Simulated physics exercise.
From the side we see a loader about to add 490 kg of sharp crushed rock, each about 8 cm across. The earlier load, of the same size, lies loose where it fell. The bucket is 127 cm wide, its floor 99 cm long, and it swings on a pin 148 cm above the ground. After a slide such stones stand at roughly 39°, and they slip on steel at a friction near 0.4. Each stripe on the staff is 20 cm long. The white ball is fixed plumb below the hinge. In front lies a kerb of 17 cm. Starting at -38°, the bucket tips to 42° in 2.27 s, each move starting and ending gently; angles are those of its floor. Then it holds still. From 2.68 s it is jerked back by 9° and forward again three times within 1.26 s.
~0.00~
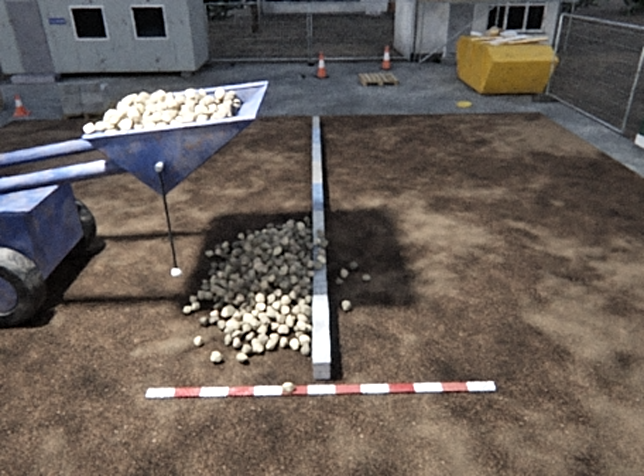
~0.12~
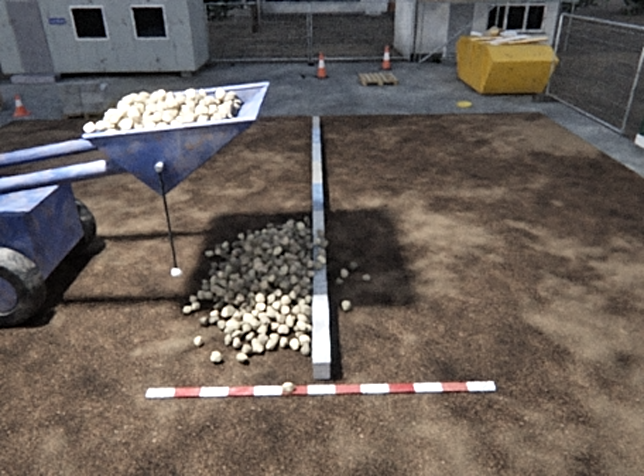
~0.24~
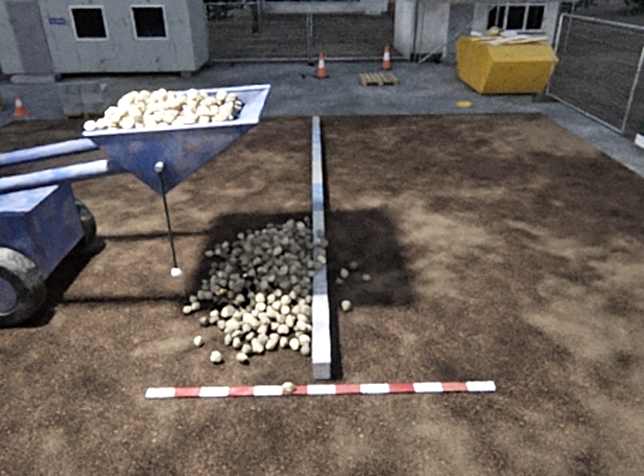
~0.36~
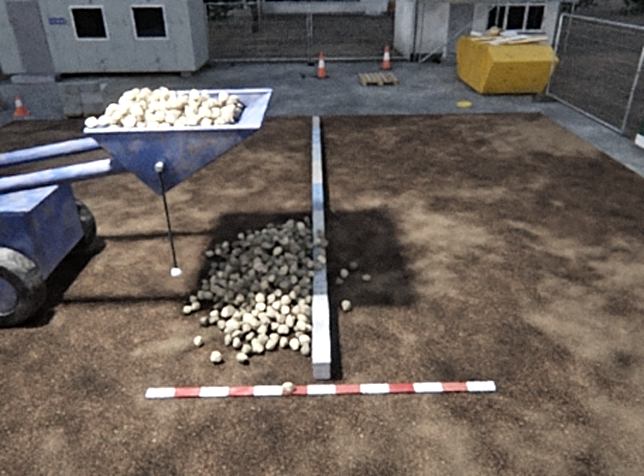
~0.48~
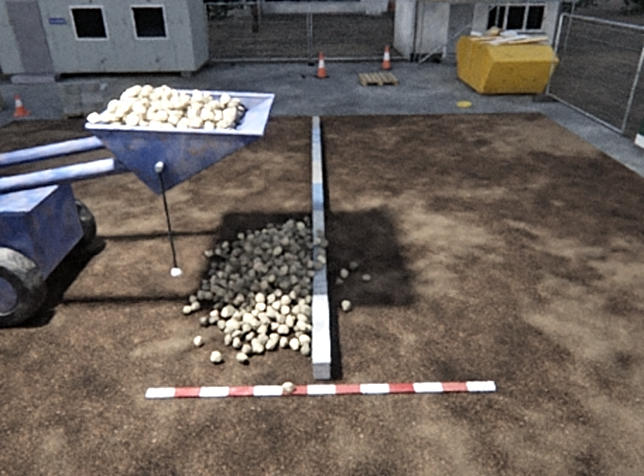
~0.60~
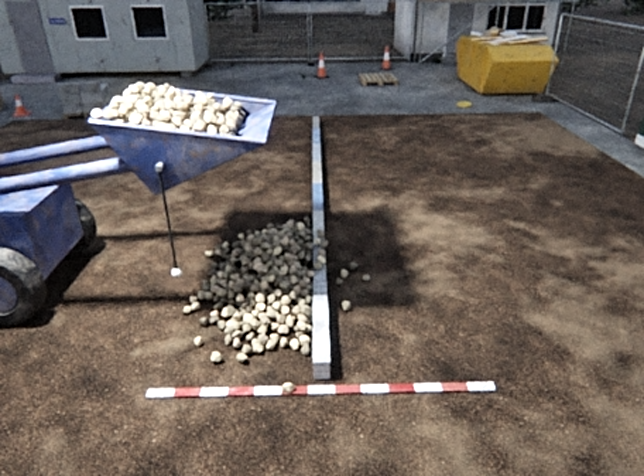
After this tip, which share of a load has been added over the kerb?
Close to 28 parts in a hundred.
After 1.7 s the floor is at 29°; in per cent of one load, 98 in the bucket, 101 on this side of the kerb, 1 over the kerb; the foremost stones are at (340, 269).
After 2.4 s the floor is at 42°; in per cent of one load, 21 in the bucket, 176 on this side of the kerb, 4 over the kerb; the foremost stones are at (351, 270).
After 4.4 s the floor is at 42°; in per cent of one load, 0 in the bucket, 171 on this side of the kerb, 29 over the kerb; the foremost stones are at (416, 249).
After 7.2 s the floor is at 42°; in per cent of one load, 0 in the bucket, 171 on this side of the kerb, 29 over the kerb; the foremost stones are at (416, 249). Net gain over the kerb, 28.
